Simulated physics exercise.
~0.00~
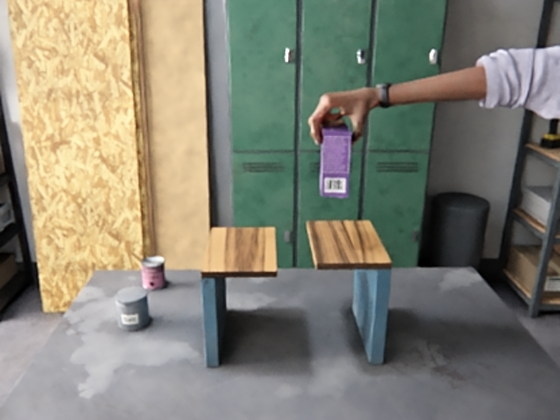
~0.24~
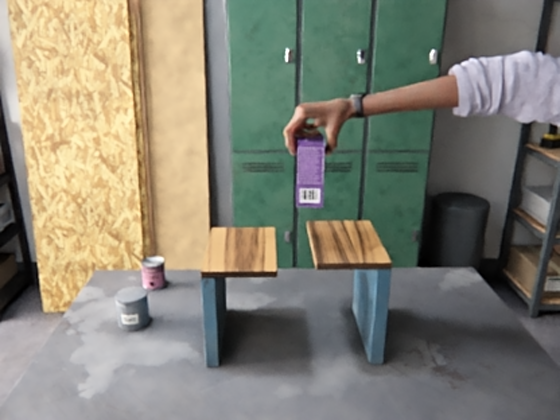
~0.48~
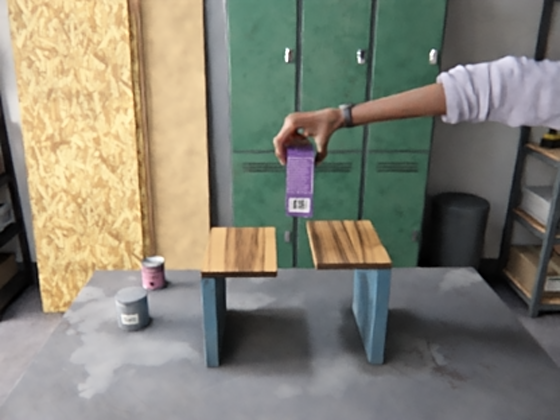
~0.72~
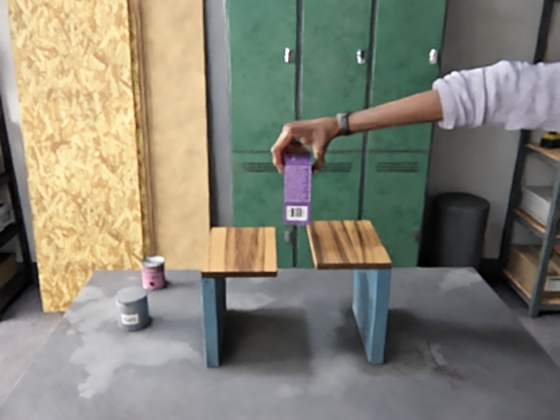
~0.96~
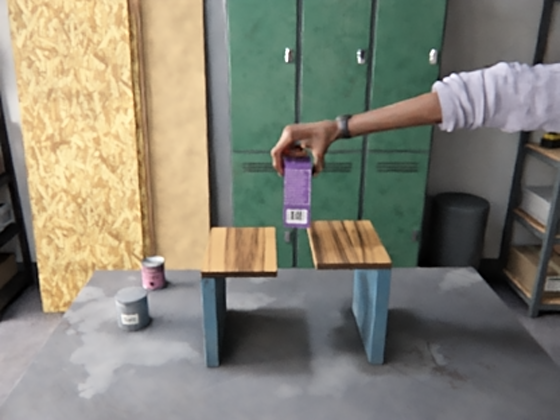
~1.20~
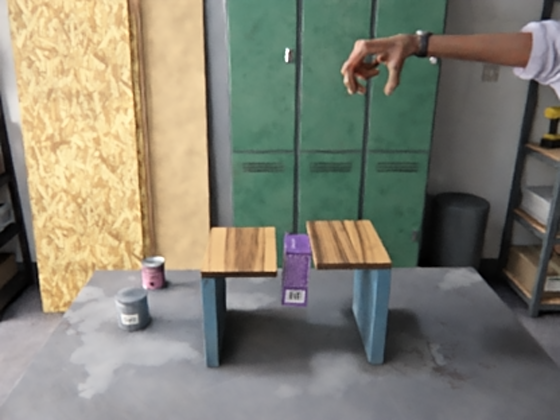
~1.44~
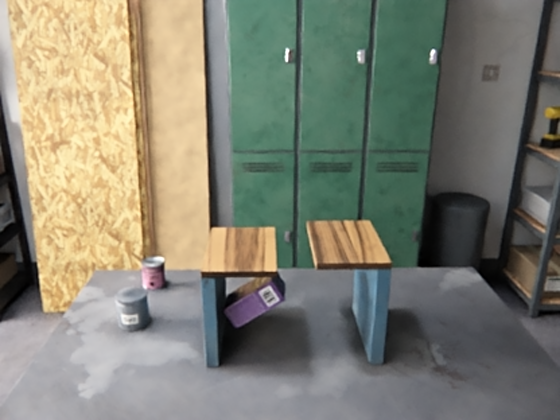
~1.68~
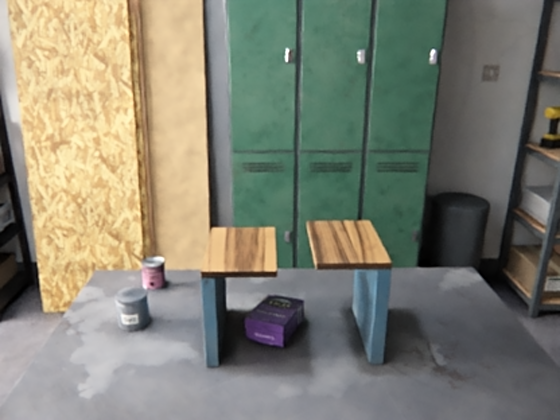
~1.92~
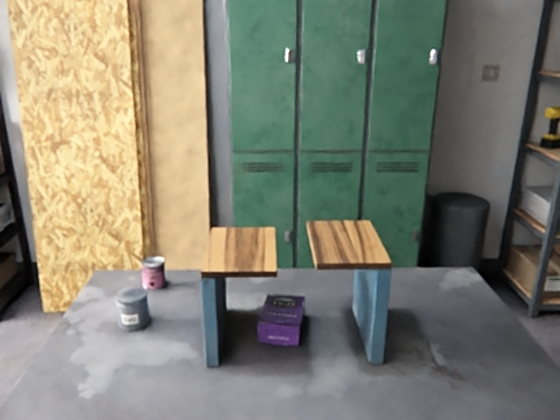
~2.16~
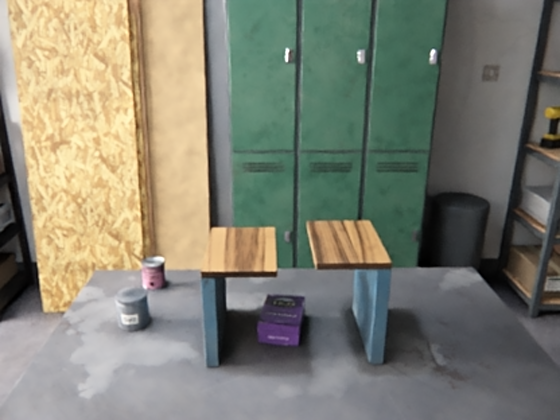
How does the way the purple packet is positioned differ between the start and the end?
At the start the purple packet is held upright, and at the end it lies on its side on the table between the two stands.
